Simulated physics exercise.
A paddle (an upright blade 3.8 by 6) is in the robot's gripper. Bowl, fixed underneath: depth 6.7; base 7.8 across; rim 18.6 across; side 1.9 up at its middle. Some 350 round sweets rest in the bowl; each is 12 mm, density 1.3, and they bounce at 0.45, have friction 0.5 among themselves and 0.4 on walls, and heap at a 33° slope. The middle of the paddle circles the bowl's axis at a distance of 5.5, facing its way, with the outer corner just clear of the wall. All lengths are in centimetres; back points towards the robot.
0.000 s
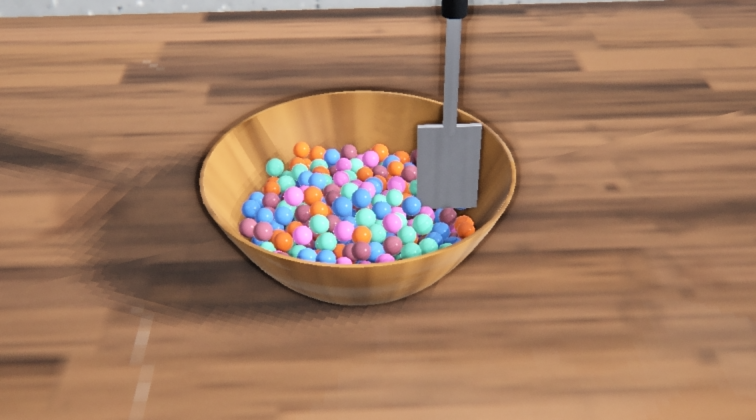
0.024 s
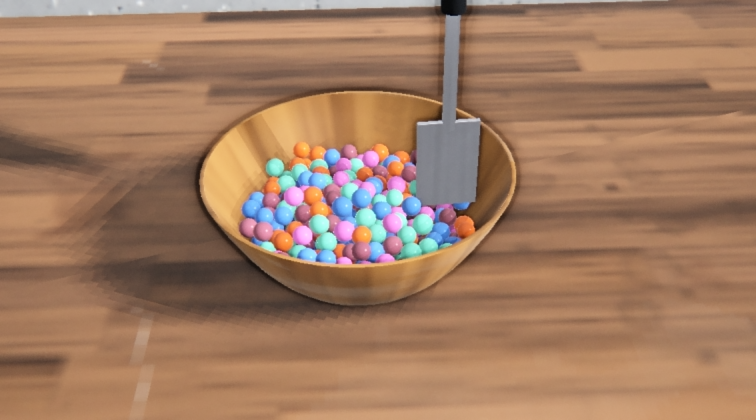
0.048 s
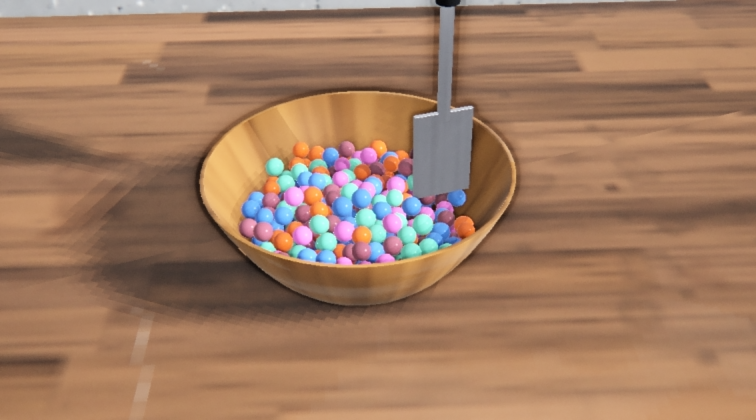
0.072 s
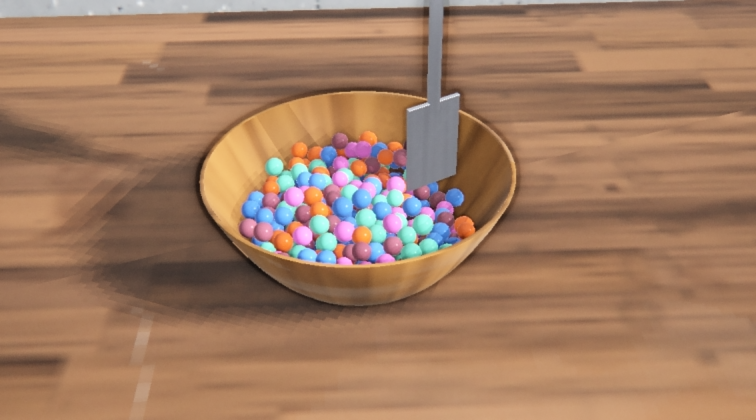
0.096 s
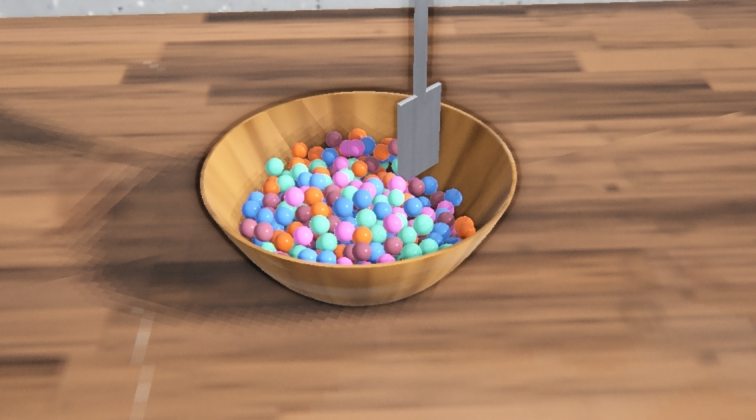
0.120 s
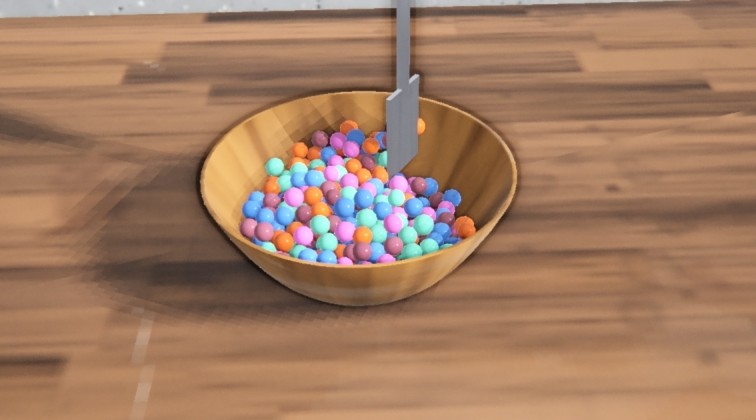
Flat metal paddle sweeping from the right toward the back of a wooden bowl, turning edge-on and pushing colourful balls along the wall.
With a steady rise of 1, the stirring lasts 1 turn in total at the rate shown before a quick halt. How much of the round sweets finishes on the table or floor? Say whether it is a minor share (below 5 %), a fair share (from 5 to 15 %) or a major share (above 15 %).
A fair share.
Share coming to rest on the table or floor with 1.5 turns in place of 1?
About 15 per cent.
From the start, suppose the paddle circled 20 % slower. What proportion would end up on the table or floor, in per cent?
About 5 percent, I'd say.
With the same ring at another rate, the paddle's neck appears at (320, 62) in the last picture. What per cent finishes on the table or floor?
I'd put it close to 20 per cent.
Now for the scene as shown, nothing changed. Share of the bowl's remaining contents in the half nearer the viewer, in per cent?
It comes to near 50 percent.
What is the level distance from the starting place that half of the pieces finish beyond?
Level distance: About 1 cm.
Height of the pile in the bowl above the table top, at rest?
Some 5.5 cm.
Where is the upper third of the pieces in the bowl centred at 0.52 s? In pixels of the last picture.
Close to pixel (403, 226).
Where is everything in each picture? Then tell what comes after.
The paddle neck at (451, 103), 0° round; upper third of the load around (350, 206), from x 250 to 465, top at y 150; 352 in the bowl, in the first picture.
The paddle neck at (450, 99), 4° round; upper third of the load around (350, 206), from x 250 to 465, top at y 150, in the second picture.
The paddle neck at (445, 90), 16° round; upper third of the load around (350, 203), from x 250 to 465, top at y 150, in the third picture.
The paddle neck at (434, 80), 30° round; upper third of the load around (351, 202), from x 250 to 465, top at y 140, in the fourth picture.
The paddle neck at (420, 72), 44° round; upper third of the load around (350, 202), from x 250 to 465, top at y 140, in the fifth picture.
The paddle neck at (403, 65), 58° round; upper third of the load around (349, 202), from x 250 to 465, top at y 125; 352 in the bowl, in the sixth picture.
After 0.32 s, 174° round, highest piece 8 above the table; 347 in the bowl, 5 in flight or on the tool.
After 0.52 s, 290° round, highest piece 8 above the table; 336 in the bowl, 11 on the table or floor, 5 in flight or on the tool.
After 0.82 s, 0° round, highest piece 5 above the table; 323 in the bowl, 29 on the table or floor.
After 1.52 s, 0° round, highest piece 5 above the table; 323 in the bowl, 29 on the table or floor.
In the end, 323 in the bowl, 29 on the table or floor. That is 8 % on the table or floor.
